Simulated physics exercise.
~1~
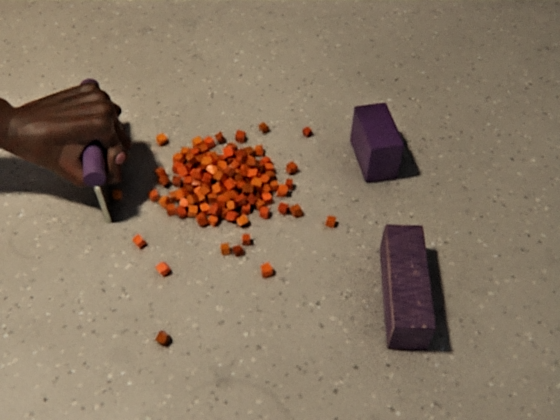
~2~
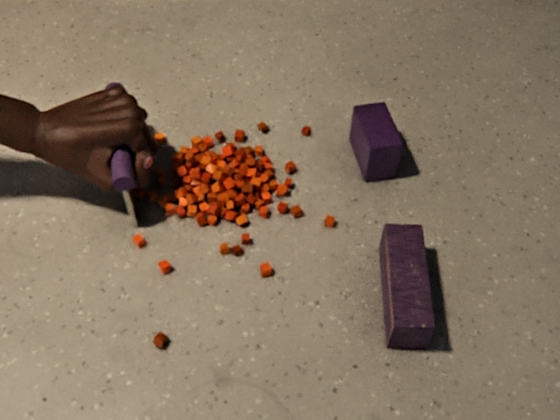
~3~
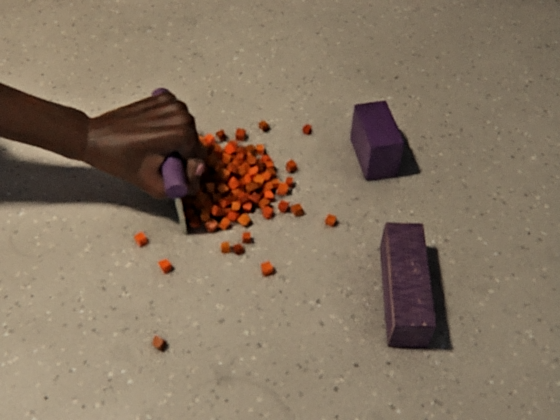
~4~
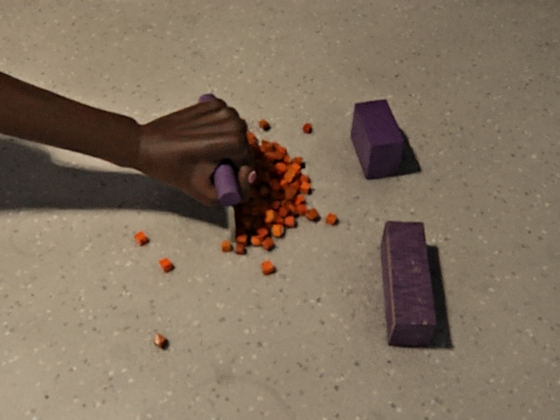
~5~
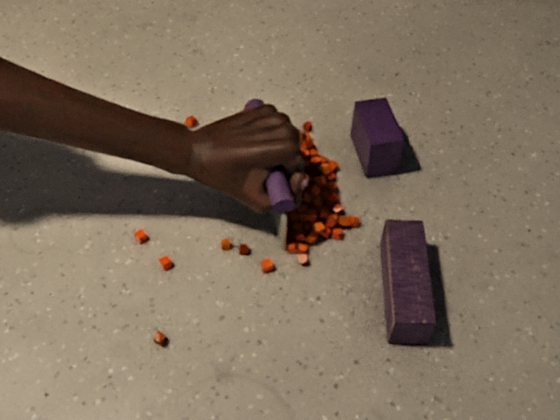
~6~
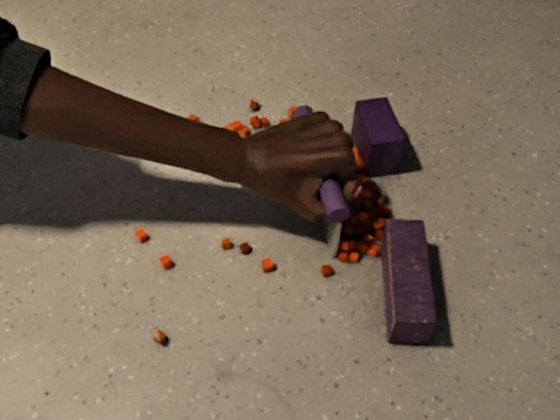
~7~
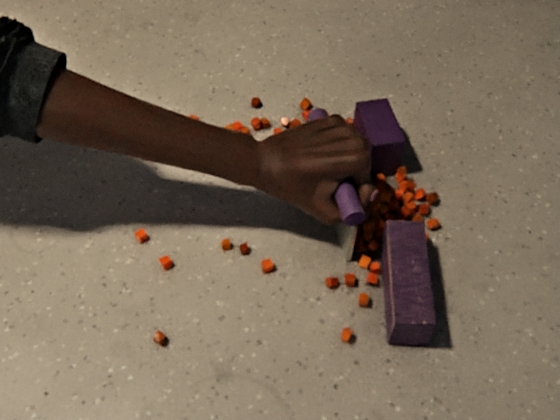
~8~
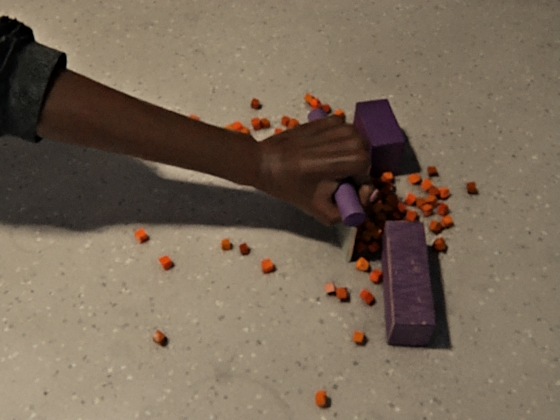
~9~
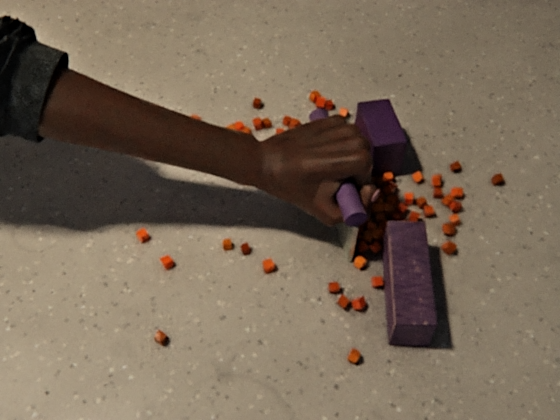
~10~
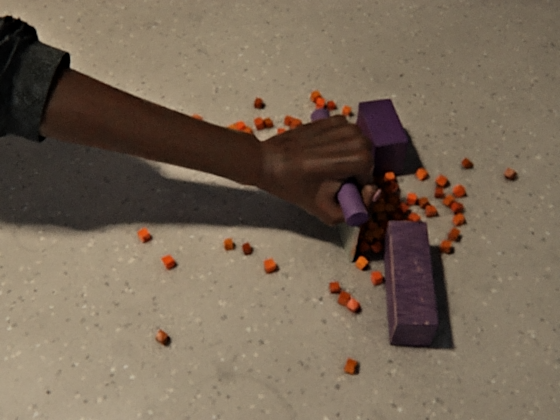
A dark-skinned hand grips a purple-handled scraper at the left of a speckled grey surface, seen from above at a slight angle. Beside it lies a loose heap of small orange carrot cubes, with a few strays around, and two purple blocks stand apart on the right. The hand pushes the blade rightward, gathering and squeezing the heap while some cubes slip off behind. The arm stretches across until the blade stops at the blocks. Some cubes scatter through the gap and beyond, while many remain on the near side, a few rolling below, as the hand holds still.
